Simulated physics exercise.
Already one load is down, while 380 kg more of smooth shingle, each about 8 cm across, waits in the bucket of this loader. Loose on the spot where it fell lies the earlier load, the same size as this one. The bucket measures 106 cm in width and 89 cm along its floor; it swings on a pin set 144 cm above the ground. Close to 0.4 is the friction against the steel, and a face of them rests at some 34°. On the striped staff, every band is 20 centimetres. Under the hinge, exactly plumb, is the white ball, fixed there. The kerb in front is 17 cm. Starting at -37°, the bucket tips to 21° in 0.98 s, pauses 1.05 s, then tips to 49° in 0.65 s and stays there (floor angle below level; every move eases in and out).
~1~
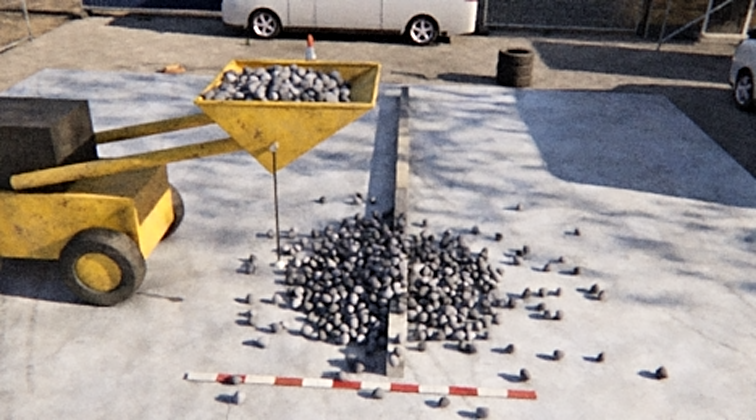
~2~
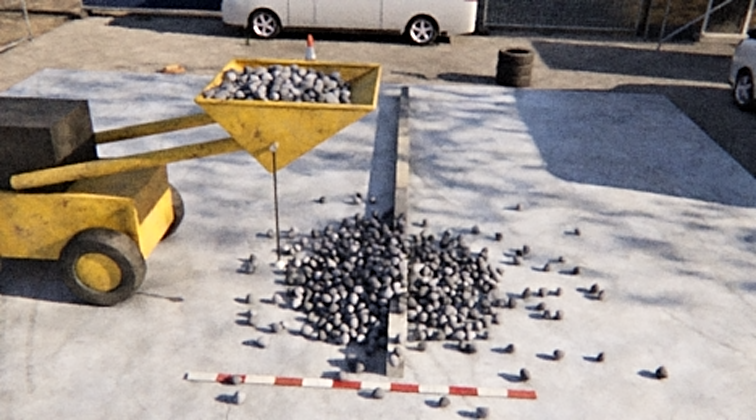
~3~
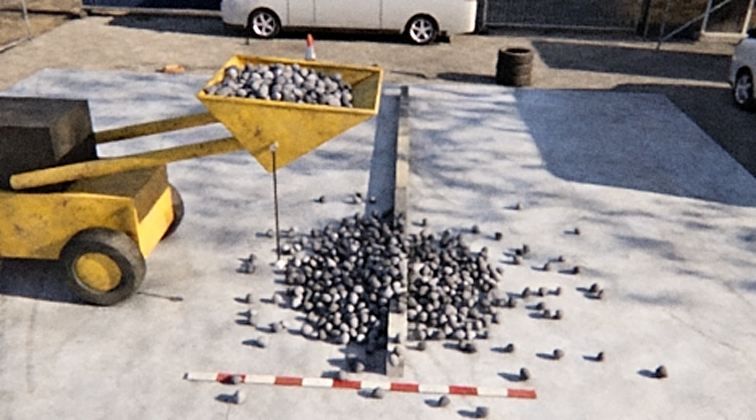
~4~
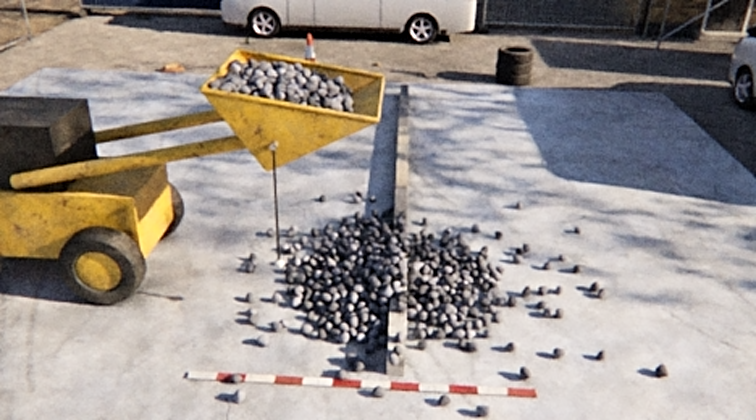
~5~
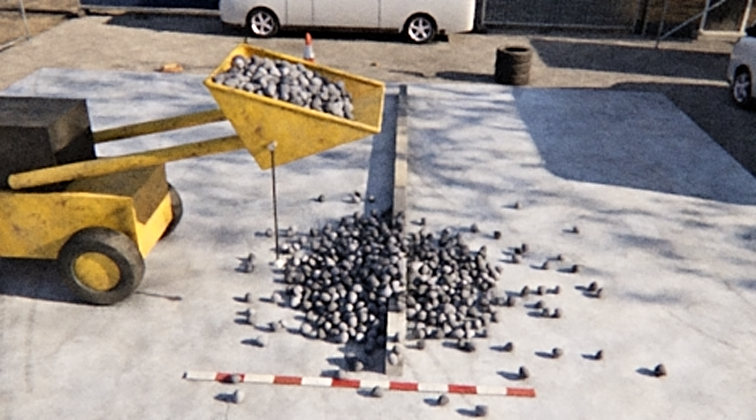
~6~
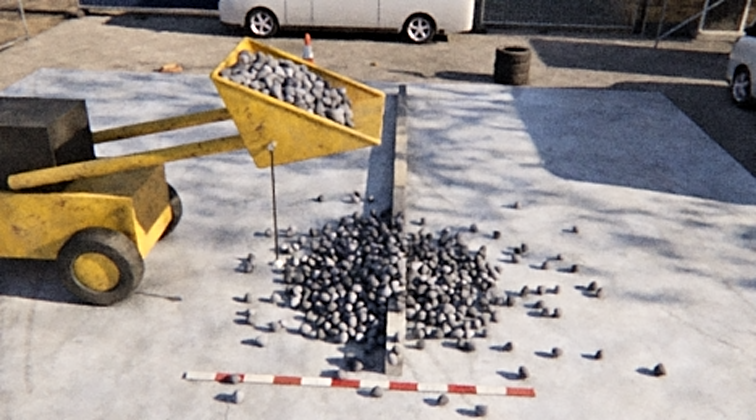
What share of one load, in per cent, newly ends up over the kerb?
86 %.
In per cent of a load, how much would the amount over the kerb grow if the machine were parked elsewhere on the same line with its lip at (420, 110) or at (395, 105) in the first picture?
Around 100 percent, then around 95 percent.
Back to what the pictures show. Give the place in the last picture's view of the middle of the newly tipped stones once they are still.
(440, 269).
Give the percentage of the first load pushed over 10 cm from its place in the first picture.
The answer is about 15 per cent.
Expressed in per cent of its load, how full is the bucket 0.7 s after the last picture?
It holds some 90 percent.
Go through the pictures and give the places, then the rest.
In the first frame, the bucket is at -37°, its lip at (373, 106); the top of the load is at (277, 76). The earlier load is highest near (394, 253), 26 cm above ground level, 68 % on this side of the kerb, 32 % over the kerb.
In the second frame, the bucket is at -36°, its lip at (374, 108); the top of the load is at (263, 74).
In the third frame, the bucket is at -33°, its lip at (376, 113); the top of the load is at (259, 73).
In the fourth frame, the bucket is at -28°, its lip at (378, 121); the top of the load is at (250, 69).
In the fifth frame, the bucket is at -22°, its lip at (379, 131); the top of the load is at (247, 64).
In the sixth frame, lip at (379, 143), floor tilted -15°, highest stones at (250, 59).
Then, 0.3 s after the last picture the floor is at 12°; in per cent of one load, 100 in the bucket, 68 on this side of the kerb, 32 over the kerb; the foremost stones are at (602, 303).
Then, 0.7 s after the last picture the floor is at 21°; in per cent of one load, 90 in the bucket, 78 on this side of the kerb, 32 over the kerb; the foremost stones are at (602, 303).
Then, 2.7 s after the last picture the floor is at 49°; in per cent of one load, 0 in the bucket, 82 on this side of the kerb, 118 over the kerb; the foremost stones are at (609, 296).
Then, 5.3 s after the last picture the floor is at 49°; in per cent of one load, 0 in the bucket, 82 on this side of the kerb, 118 over the kerb; the foremost stones are at (609, 296). Net gain over the kerb, 86.
